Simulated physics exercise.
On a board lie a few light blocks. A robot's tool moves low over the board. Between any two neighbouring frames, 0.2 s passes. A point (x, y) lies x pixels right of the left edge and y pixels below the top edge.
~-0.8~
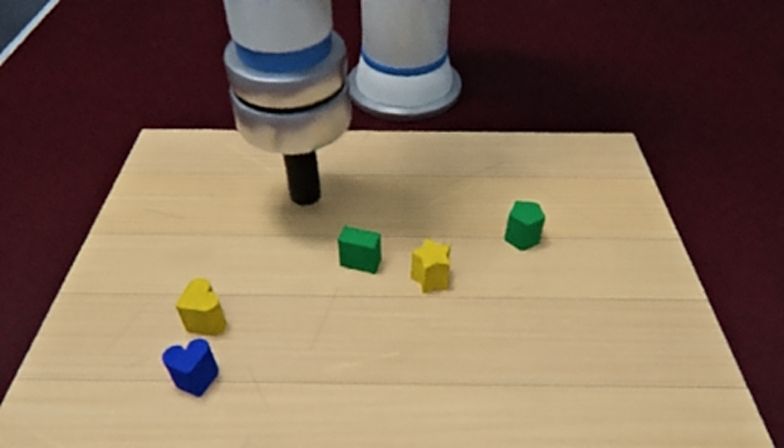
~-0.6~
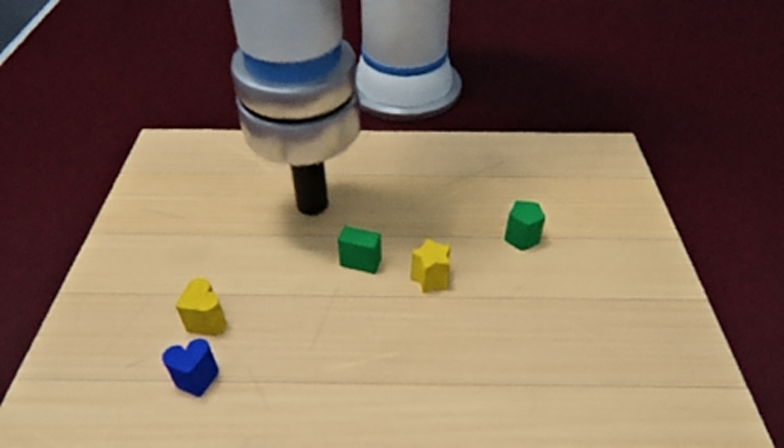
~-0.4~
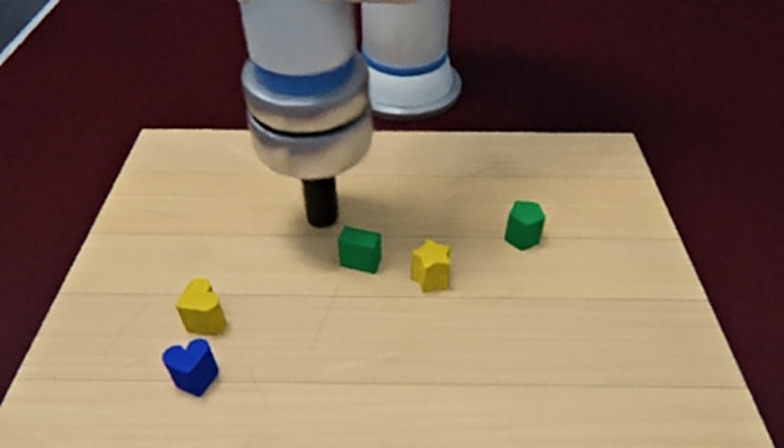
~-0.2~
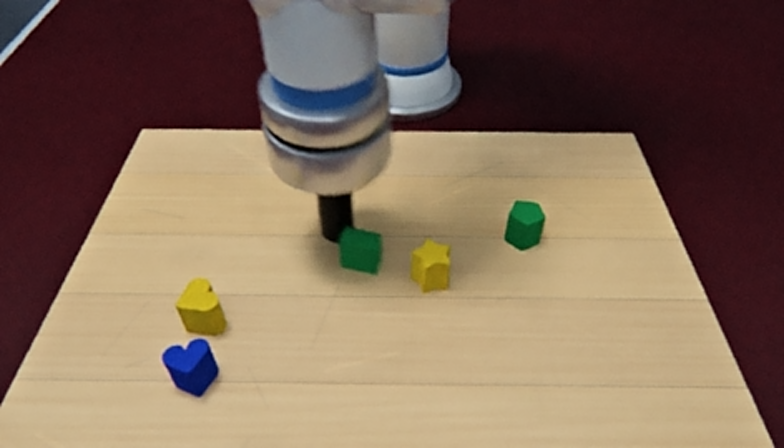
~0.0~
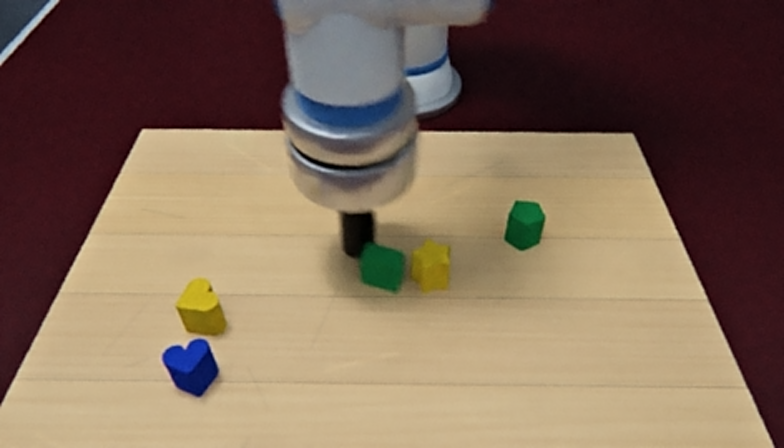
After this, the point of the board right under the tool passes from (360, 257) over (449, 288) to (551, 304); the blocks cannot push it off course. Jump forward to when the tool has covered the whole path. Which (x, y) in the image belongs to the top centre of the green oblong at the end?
Its top middle will sit at (421, 286).
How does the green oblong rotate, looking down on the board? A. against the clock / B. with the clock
I choose B.
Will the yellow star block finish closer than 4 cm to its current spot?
No, it doesn't check out.
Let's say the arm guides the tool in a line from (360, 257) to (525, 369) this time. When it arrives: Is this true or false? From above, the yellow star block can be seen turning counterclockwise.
My answer: True.
What follows on the original path. One third of the way, tool (418, 268); green oblong (417, 283), turned 75° clockwise; yellow star block (456, 256), turned 20° anticlockwise.
Two thirds of the way, tool (486, 285); green oblong (421, 286), turned 95° clockwise; yellow star block (521, 264), turned 55° anticlockwise.
At the end, tool (555, 294); green oblong (421, 286), turned 95° clockwise; yellow star block (582, 263), turned 80° anticlockwise; green pentagonal block unmoved.
